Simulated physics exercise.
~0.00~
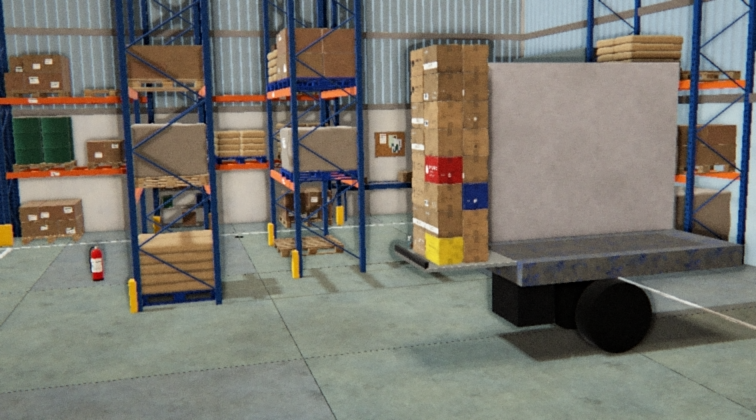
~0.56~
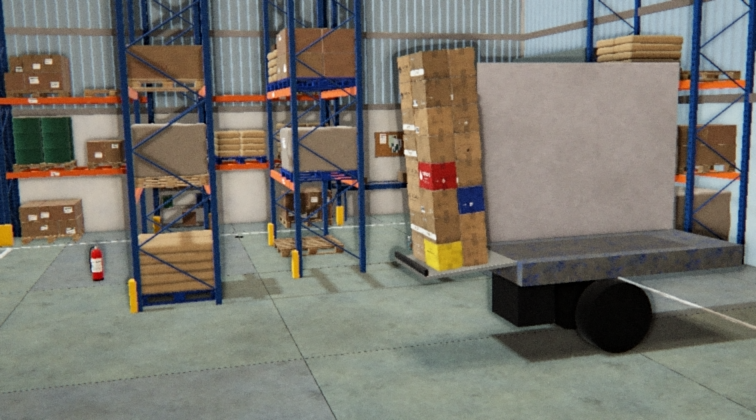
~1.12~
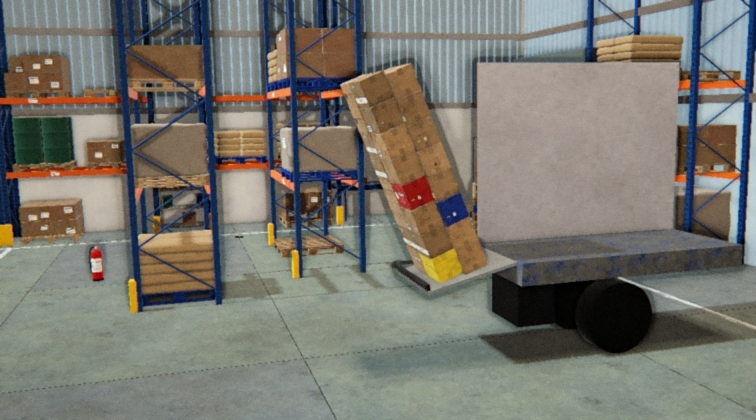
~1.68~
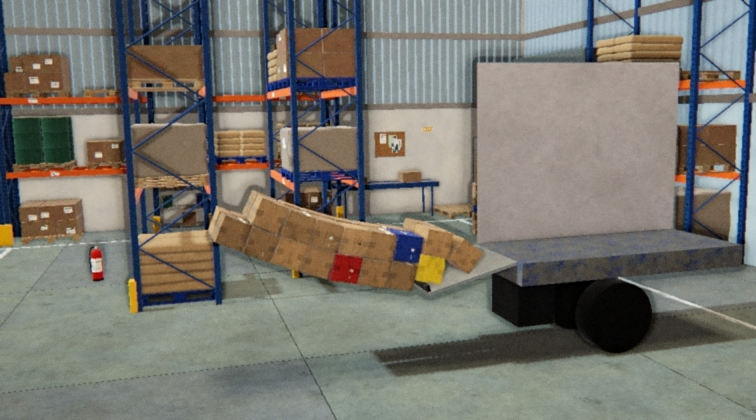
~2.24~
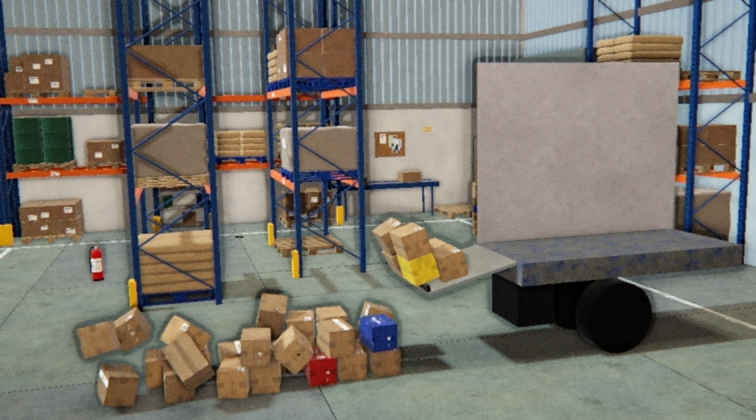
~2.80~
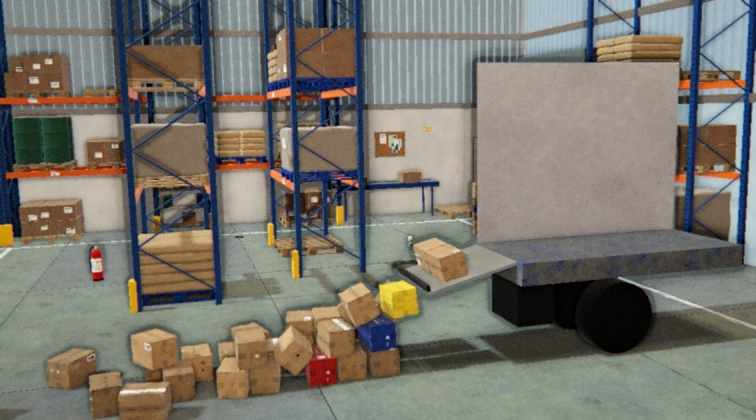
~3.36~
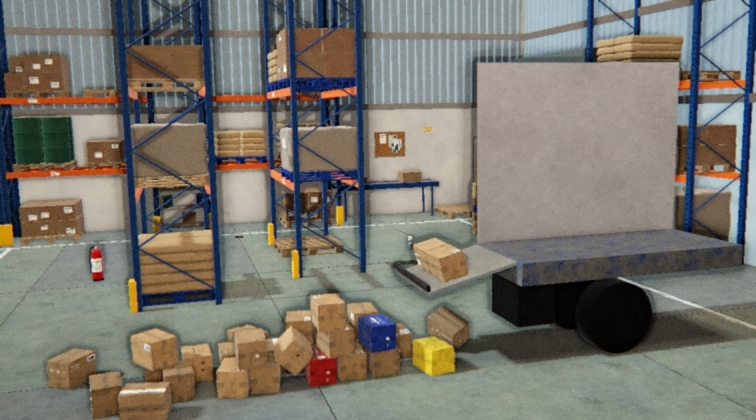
Warehouse with a tall carton stack toppling left off a lorry's tilting tail lift, spilling across the floor, two cartons staying aboard.
